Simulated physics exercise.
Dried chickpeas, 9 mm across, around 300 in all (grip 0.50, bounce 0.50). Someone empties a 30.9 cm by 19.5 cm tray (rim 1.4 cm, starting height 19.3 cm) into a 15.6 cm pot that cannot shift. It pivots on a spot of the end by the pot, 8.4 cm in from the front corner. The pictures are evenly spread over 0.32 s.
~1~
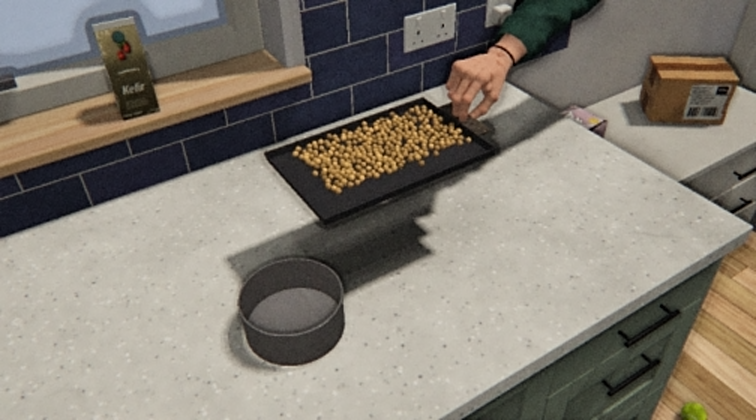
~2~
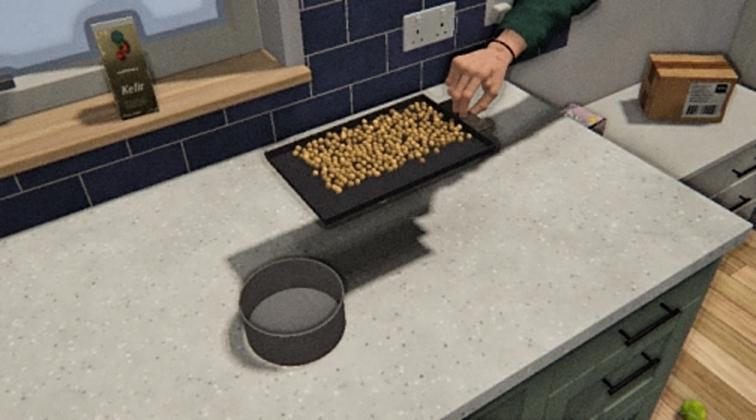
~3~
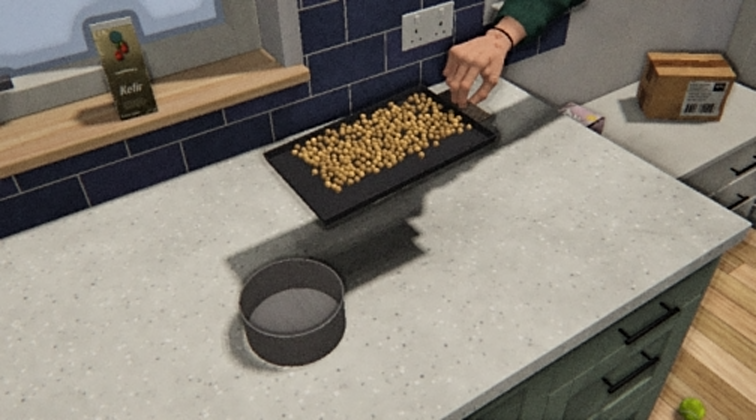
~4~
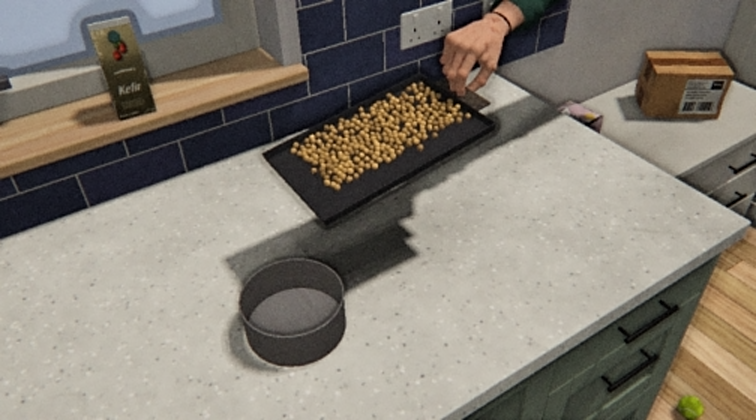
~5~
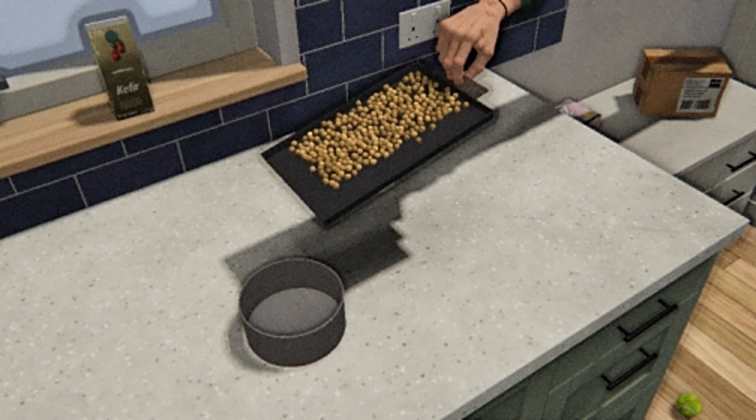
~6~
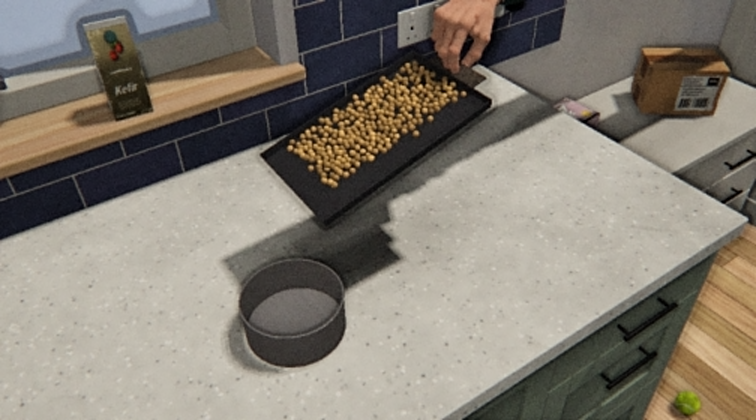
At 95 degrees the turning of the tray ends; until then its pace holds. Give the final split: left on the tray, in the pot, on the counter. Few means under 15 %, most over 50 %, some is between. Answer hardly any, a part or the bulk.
Left on the tray: Hardly any; in the pot: A part; on the counter: The bulk.
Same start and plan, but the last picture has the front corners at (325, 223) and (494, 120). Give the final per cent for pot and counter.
Pot 90, counter 10.
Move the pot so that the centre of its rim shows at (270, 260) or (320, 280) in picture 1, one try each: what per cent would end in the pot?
About 80 and 30 per cent.
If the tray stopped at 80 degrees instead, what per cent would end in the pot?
It would be near 5 per cent.
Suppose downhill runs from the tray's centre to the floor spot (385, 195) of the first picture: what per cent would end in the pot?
Some 10 per cent.
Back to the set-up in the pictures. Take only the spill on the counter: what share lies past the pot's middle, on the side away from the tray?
Some 60 per cent.
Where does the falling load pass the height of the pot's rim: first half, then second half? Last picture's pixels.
At about (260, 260), then at (270, 260).
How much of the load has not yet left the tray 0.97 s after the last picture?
Roughly 85 per cent.
Then, 0.59 s after the last picture, tilt 54 degrees; the tray holds 100 %, the pot 0 %.
Then, 0.97 s after the last picture, tilt 78 degrees; the tray holds 85 %, the pot 5 %.
Then, 1.45 s after the last picture, tilt 95 degrees; the tray holds 30 %, the pot 10 %.
In the end, tray 0 %, pot 40 %, counter 60 %.
